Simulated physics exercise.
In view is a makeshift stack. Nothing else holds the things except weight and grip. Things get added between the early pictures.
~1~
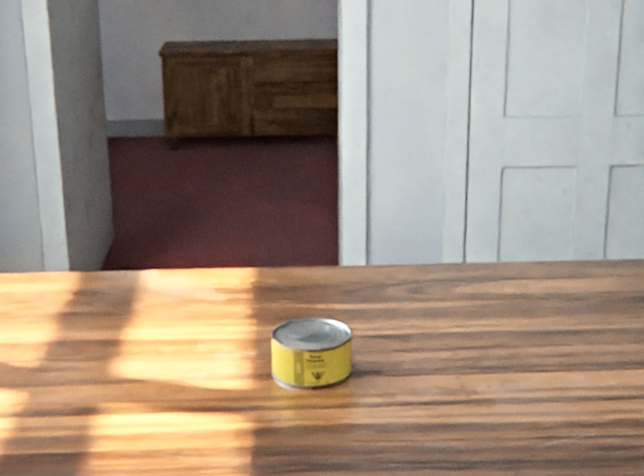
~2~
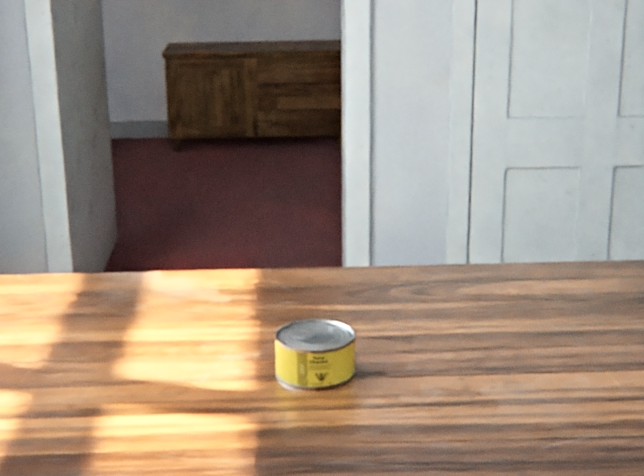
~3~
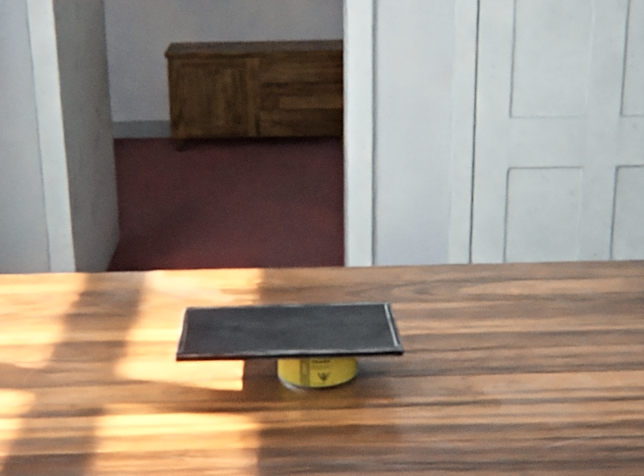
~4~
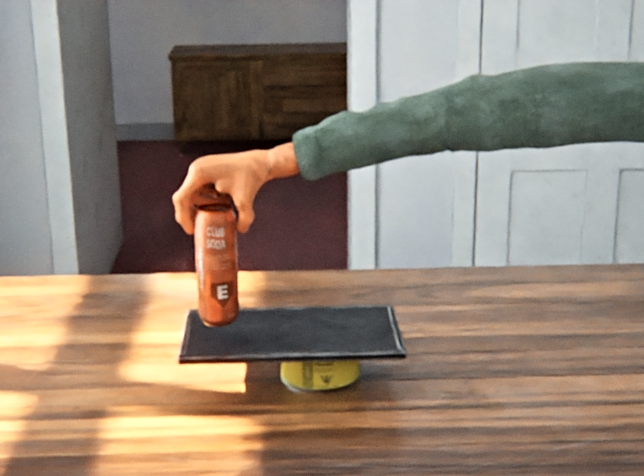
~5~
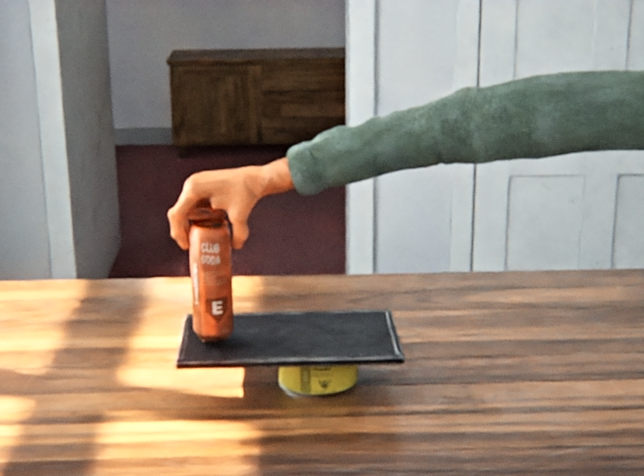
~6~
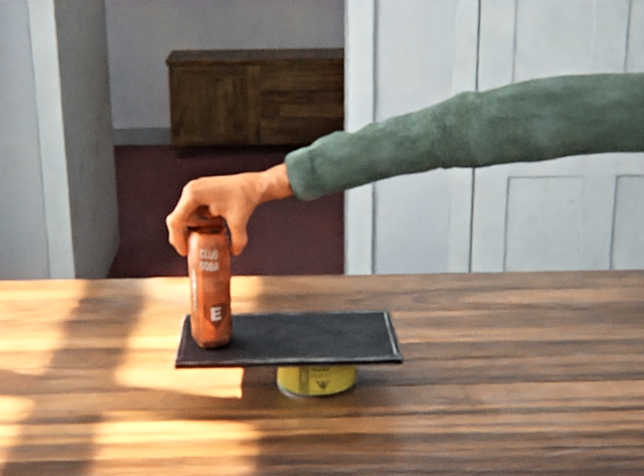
A hand lowers an orange can onto the left end of a black lid atop a yellow tin.
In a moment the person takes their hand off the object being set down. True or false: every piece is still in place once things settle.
False.
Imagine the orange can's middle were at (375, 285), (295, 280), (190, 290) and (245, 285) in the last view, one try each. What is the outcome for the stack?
So, first go it stays put, second go it stays put, third go it comes down, fourth go it comes down.
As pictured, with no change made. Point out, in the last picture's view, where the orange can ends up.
Roughly at pixel (84, 373).
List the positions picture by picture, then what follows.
In the first frame, the last thing is not in view yet.
In the second frame, the last thing is not in view yet.
In the third frame, the last thing is not in view yet; black lid (289, 330).
In the fourth frame, on its way; orange can (217, 265); black lid (292, 333).
In the fifth frame, on its way; orange can (212, 281); black lid (290, 338).
In the sixth frame, in place under the hand; orange can (210, 287); black lid (288, 338).
Then, 0.30 s on from there, orange can now fallen; black lid turned 25° from how it was put.
Then, 0.50 s on from there, black lid turned 24° from how it was put.
Then, 0.80 s on from there, black lid turned 18° from how it was put.
In the end, fallen, orange can; moved from the start, black lid; yellow tub unmoved. At the end, from the last picture's camera, orange can near (85, 373). The stack comes apart.
